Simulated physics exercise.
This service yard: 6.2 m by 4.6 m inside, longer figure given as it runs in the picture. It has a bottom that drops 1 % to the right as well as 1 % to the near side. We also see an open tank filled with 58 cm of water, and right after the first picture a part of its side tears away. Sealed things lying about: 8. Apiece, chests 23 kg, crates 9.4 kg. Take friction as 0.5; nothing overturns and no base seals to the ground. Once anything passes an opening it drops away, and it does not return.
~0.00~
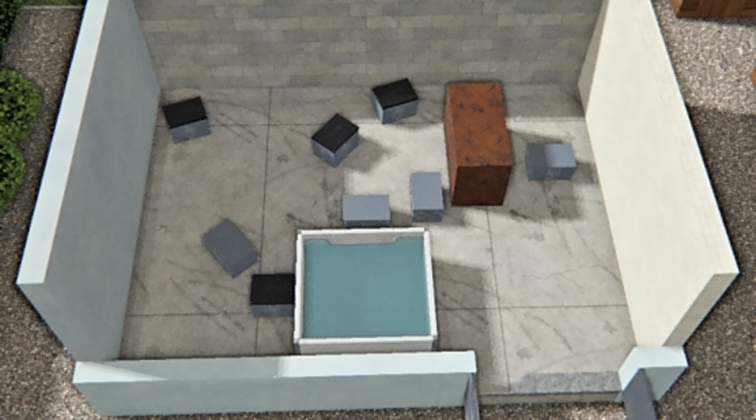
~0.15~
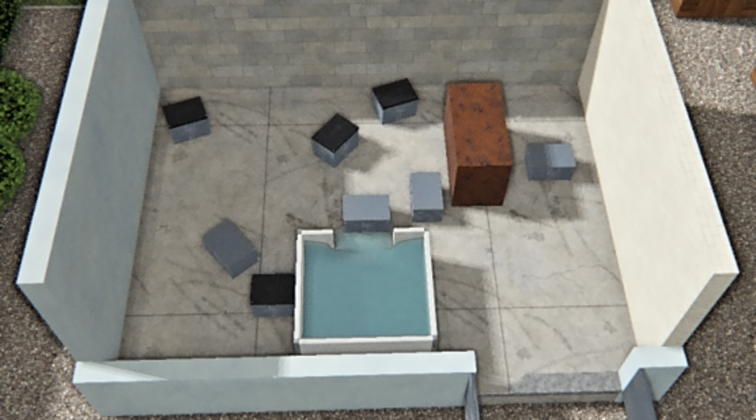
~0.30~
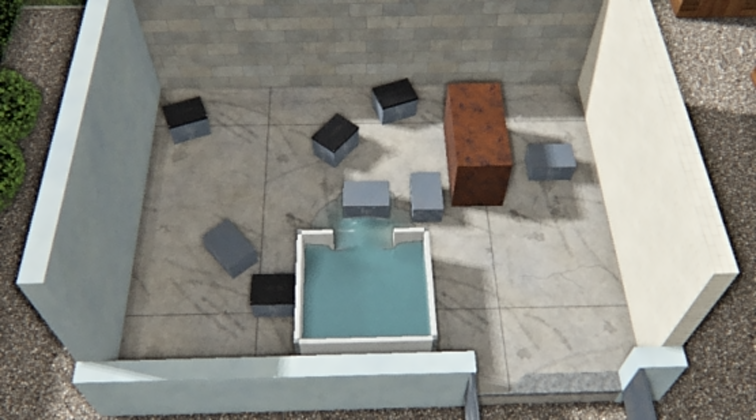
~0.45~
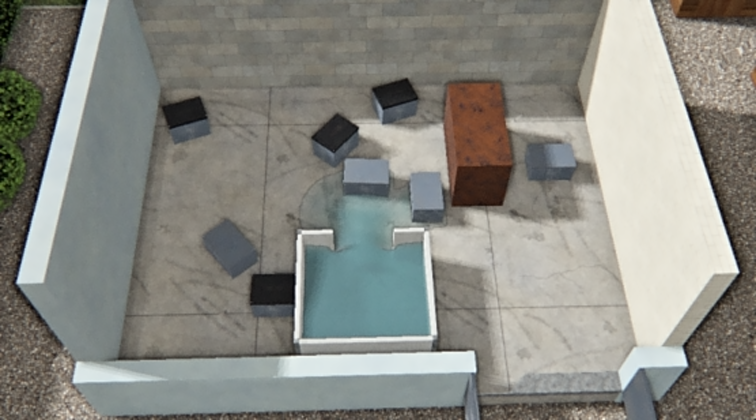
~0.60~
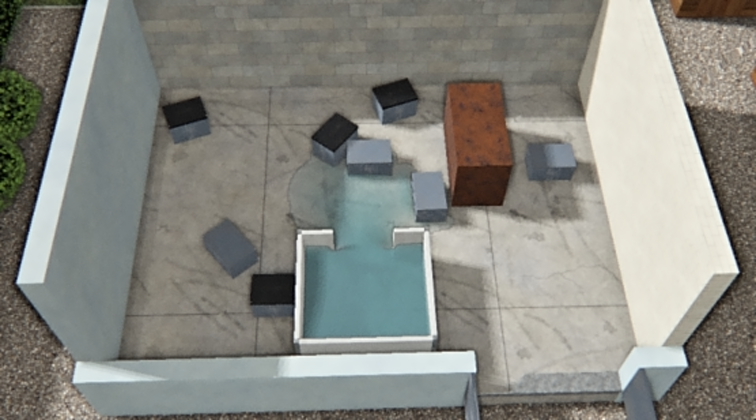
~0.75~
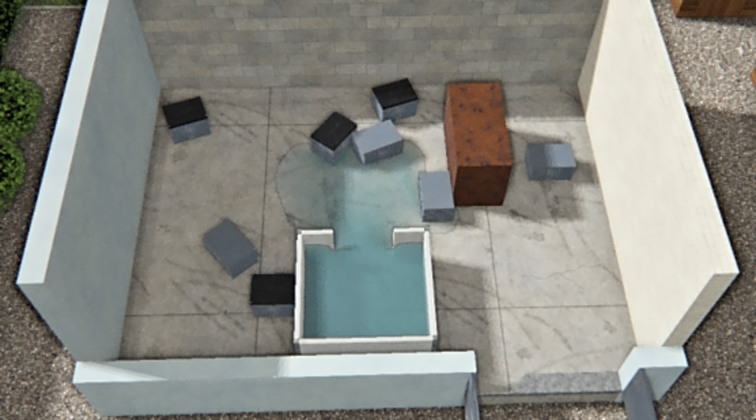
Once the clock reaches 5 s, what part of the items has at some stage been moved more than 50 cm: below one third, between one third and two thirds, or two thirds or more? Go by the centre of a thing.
Answer: The medium band.
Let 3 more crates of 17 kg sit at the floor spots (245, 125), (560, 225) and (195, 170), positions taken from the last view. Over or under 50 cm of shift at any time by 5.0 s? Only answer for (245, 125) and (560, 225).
One by one I'd say farther than that and not that far.
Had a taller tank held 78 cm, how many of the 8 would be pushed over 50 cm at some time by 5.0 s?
I count 5 of them in that case.
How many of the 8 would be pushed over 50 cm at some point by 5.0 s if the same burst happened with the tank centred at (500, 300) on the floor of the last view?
So the tally would be 3.
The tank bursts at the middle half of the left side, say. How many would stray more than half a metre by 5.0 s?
That gives 3 of them.
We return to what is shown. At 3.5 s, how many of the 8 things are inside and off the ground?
Tally: 1 of them.
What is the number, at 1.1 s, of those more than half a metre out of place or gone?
Count: 1.
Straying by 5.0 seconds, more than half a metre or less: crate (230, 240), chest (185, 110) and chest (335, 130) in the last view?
Result, in order: Undershooting / overshooting / overshooting.
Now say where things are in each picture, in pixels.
A crate at (366, 207) rests on the ground; a crate at (427, 190) rests on the ground; 2.0 m2 under water; 0 of 8 have shifted, in the first picture.
A crate at (366, 207) rests on the ground; a crate at (427, 190), on the bottom; 2.5 m2 under water; 0 of 8 have shifted, in the second picture.
A crate at (366, 193), on the bottom, 21 cm from its start; a crate at (427, 190), on the bottom; water covers 2.9 m2; 1 of 8 have shifted, in the third picture.
A crate at (367, 171), on the bottom, 57 cm from its start; a crate at (427, 190) rests on the ground; 3.6 m2 under water; 1 of 8 have shifted, in the fourth picture.
A crate at (369, 151) rests on the ground, 92 cm from its start; a crate at (429, 190) rests on the ground, 4 cm from its start; 4.4 m2 under water; 1 of 8 have shifted, in the fifth picture.
A crate at (377, 136), on the bottom, 118 cm from its start; a crate at (437, 190) rests on the ground, 13 cm from its start; 5.3 m2 under water; 2 of 8 have shifted, in the sixth picture.
After 1.1 s 1 of 8 are over 50 cm from their spots; 1 afloat.
After 2.2 s 2 of 8 are over 50 cm from their spots; 2 afloat.
After 3.5 s 2 of 8 are over 50 cm from their spots; 1 afloat.
After 5.0 s 4 of 8 are over 50 cm from their spots, and 4 have been at some point; 1 afloat.
